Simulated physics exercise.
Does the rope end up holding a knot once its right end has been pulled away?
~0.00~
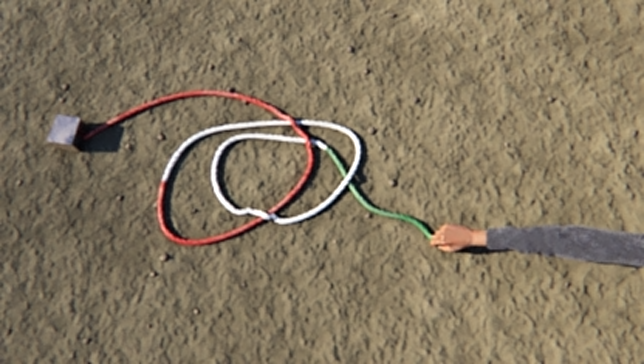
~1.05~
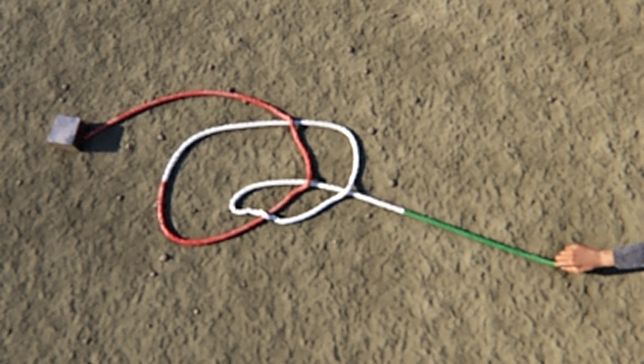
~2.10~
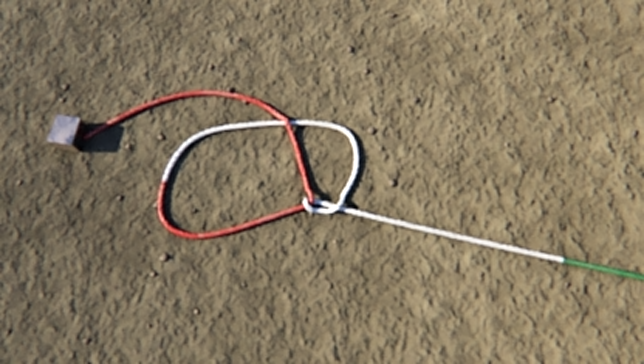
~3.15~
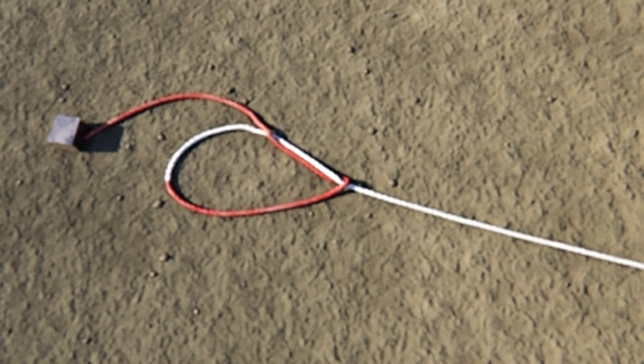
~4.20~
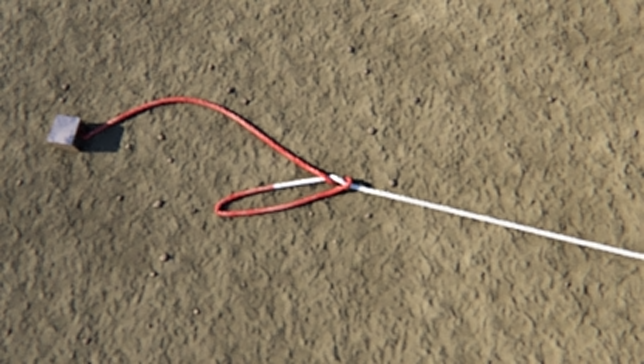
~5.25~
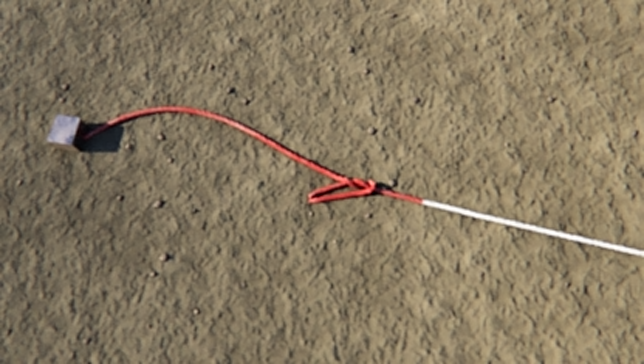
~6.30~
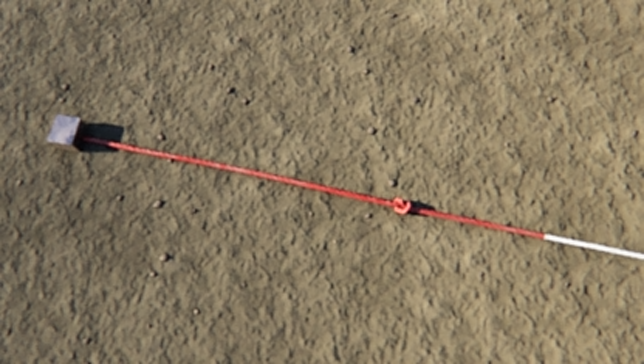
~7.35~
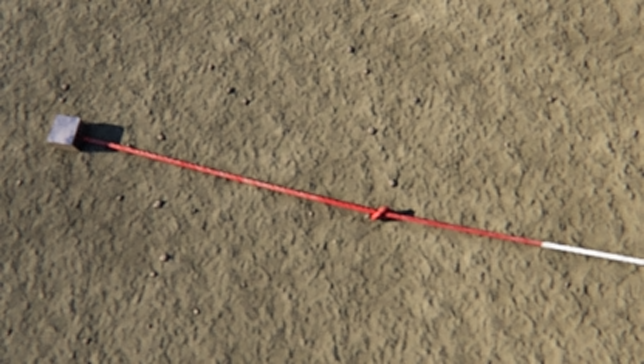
Yes, it does. The loops close up into a small red knot that stays jammed in the taut rope.
The clip opens on a rope coloured red, white and green, lying in overlapping loops on bare brown ground, its red end held at a small pale block on the left. A hand in a grey sleeve grips the green end and draws it off to the right, out of view. The inner white loop shrinks and closes first, then the larger loop narrows as white rope slides away to the right. The remaining red loop tightens into a small twist. Finally the rope stretches almost straight from the block, with a small red knot jammed in its middle.
